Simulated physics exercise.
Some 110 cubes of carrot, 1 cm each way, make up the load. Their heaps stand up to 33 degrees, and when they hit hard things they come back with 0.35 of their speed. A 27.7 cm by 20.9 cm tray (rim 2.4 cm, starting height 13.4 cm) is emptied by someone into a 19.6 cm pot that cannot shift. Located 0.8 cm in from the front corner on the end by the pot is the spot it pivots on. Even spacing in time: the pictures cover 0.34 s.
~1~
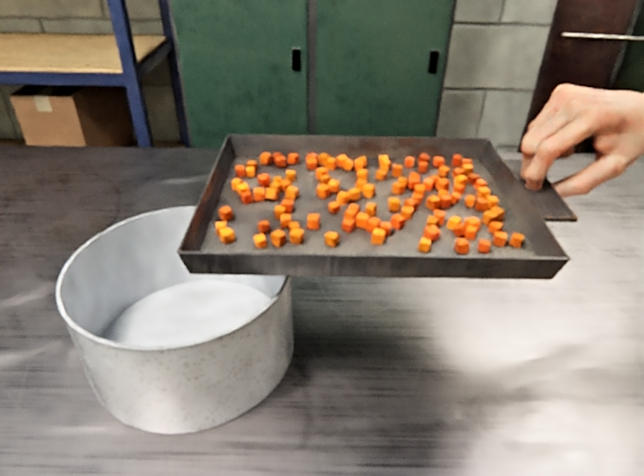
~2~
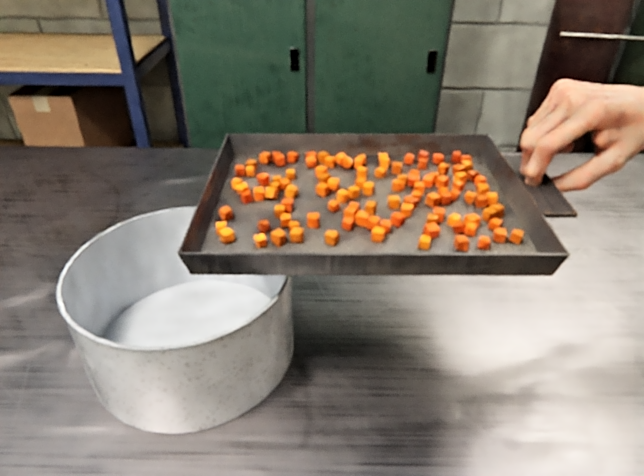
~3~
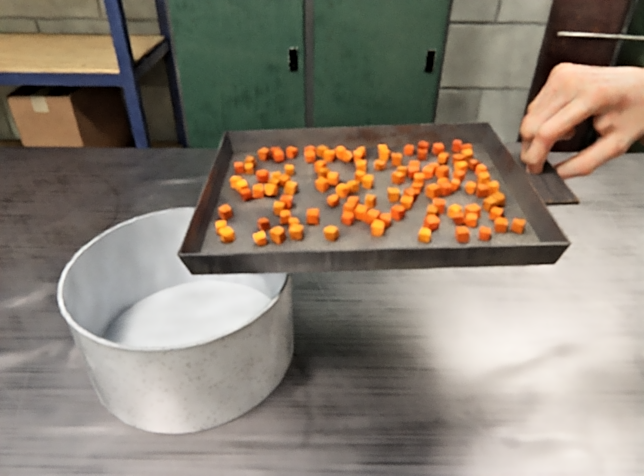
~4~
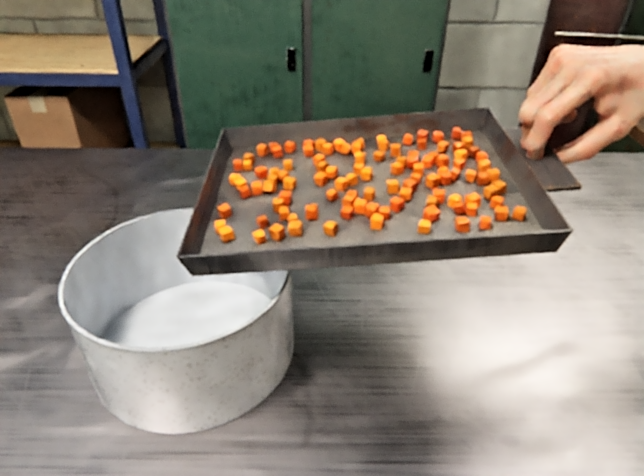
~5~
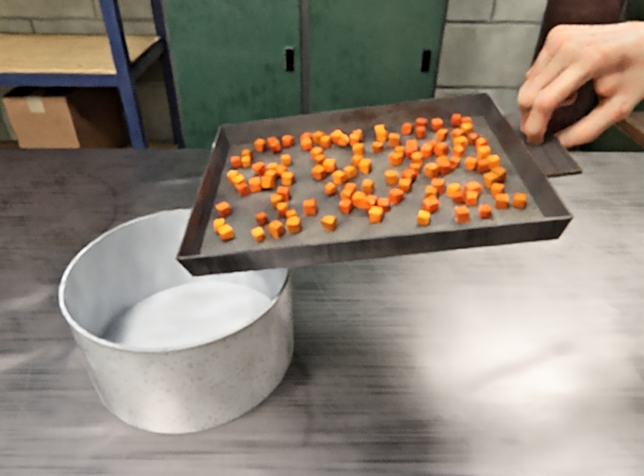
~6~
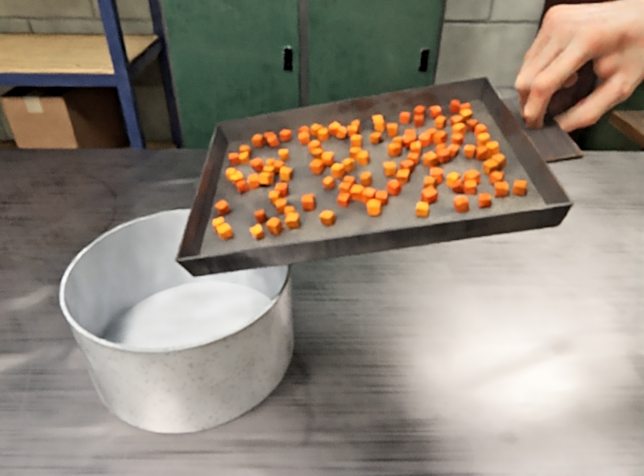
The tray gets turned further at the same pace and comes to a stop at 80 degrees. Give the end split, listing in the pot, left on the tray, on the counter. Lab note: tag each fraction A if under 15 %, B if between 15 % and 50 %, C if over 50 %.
Pot = B, tray = C, counter = A.
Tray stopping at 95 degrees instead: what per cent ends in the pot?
I'd expect some 90 per cent in the pot.
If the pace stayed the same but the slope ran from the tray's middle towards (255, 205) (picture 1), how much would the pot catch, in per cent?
The share comes to about 15 in a hundred.
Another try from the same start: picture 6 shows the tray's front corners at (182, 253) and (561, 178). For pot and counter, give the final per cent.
Final per cent - pot 20, counter 5.
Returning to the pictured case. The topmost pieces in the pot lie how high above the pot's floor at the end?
I'd say near 1.5 centimetres.
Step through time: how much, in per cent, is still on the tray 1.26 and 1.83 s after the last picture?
65 then 65.
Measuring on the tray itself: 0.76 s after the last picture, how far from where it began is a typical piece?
It has moved some 11 cm from its start.
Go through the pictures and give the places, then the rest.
Tray tilt 0 degrees, front corners at (186, 249) and (560, 254); middle of the pieces at (369, 191); pot at (179, 264), in the first picture.
Tray tilt 1 degrees, front corners at (186, 249) and (560, 250); middle of the pieces at (368, 188), in the second picture.
Tray tilt 3 degrees, front corners at (186, 251) and (562, 239), lowest corner left front; middle of the pieces at (368, 182), in the third picture.
Tray tilt 6 degrees, front corners at (185, 252) and (563, 226), lowest corner left front; middle of the pieces at (367, 174), in the fourth picture.
Tray tilt 9 degrees, front corners at (184, 254) and (563, 213), lowest corner left front; middle of the pieces at (365, 166), in the fifth picture.
Tray tilt 12 degrees, front corners at (183, 255) and (563, 200), lowest corner left front; middle of the pieces at (363, 158); pot at (181, 266), in the sixth picture.
Then, 0.76 s after the last picture, tilt 44 degrees; the tray holds 100 %, the pot 0 %.
Then, 1.26 s after the last picture, tilt 65 degrees; the tray holds 65 %, the pot 30 %.
Then, 1.83 s after the last picture, tilt 80 degrees; the tray holds 65 %, the pot 35 %.
In the end, pot 40 %, tray 55 %, counter 0 %.
